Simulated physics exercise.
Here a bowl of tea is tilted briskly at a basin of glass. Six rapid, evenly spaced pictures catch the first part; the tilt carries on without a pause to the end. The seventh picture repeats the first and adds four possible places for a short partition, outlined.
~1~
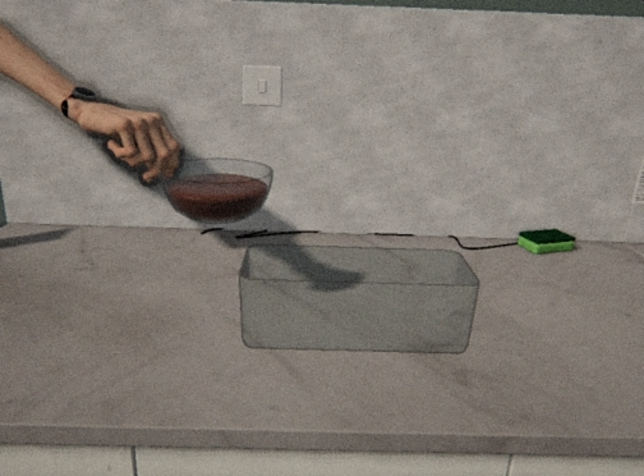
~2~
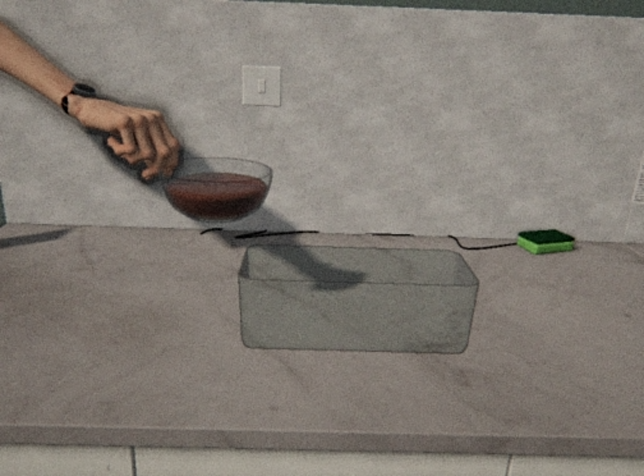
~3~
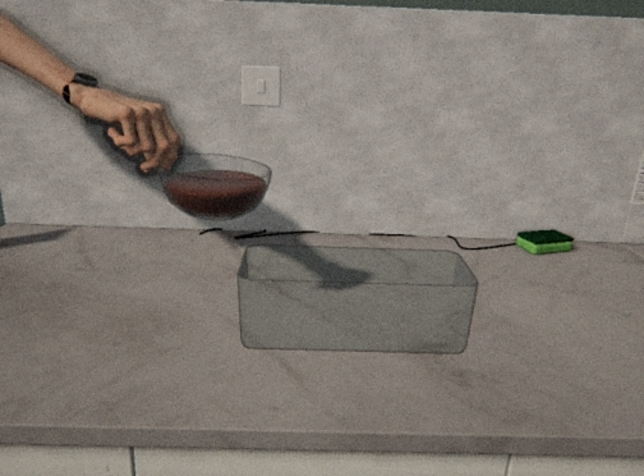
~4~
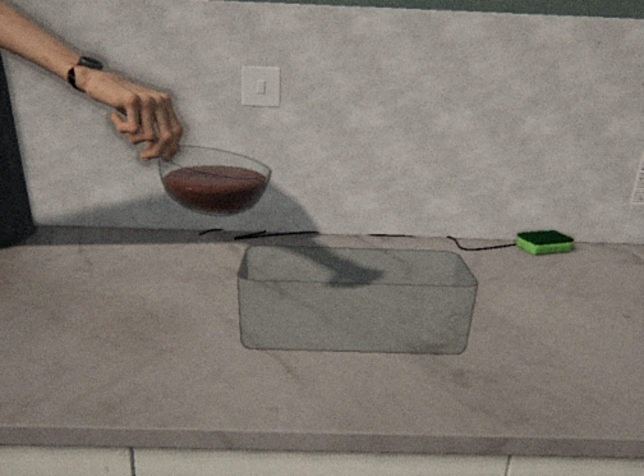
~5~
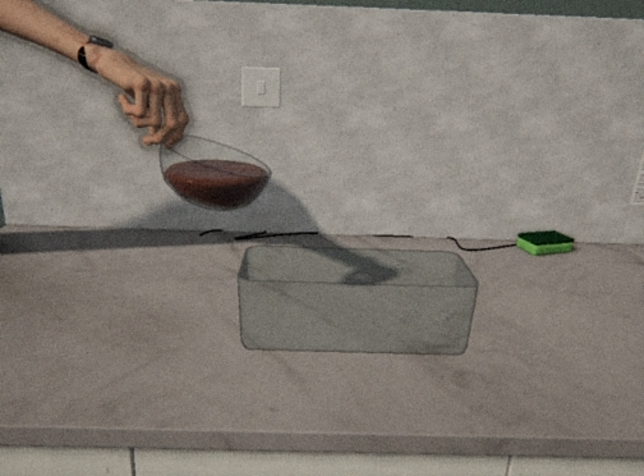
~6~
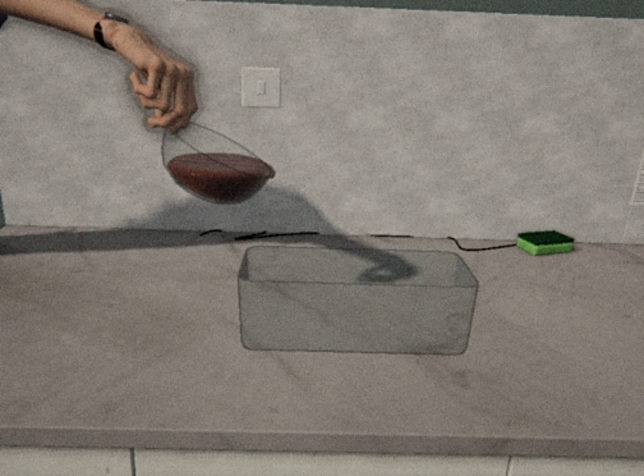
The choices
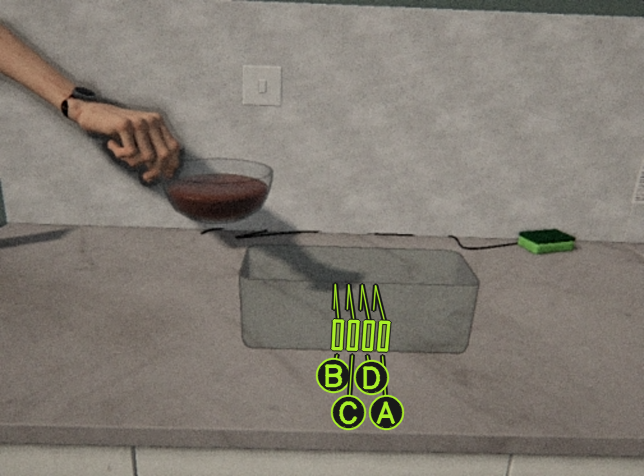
A hand wearing a dark wristband tilts a clear bowl of reddish-brown liquid rightward, bringing the liquid to its lip above a glass basin.
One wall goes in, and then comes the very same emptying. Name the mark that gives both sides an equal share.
B.
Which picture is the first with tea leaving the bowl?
Picture 6.
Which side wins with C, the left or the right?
More ends on the left.
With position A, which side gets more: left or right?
The left side.
In lime, A at (382, 356); B at (337, 354); C at (352, 355); D at (367, 355).
Choosing A, about 96 % ends left of the wall and 3 % right of it.
Choosing B, about 49 % ends left of the wall and 50 % right of it.
Choosing C, about 89 % ends left of the wall and 9 % right of it.
Choosing D, about 95 % ends left of the wall and 4 % right of it.
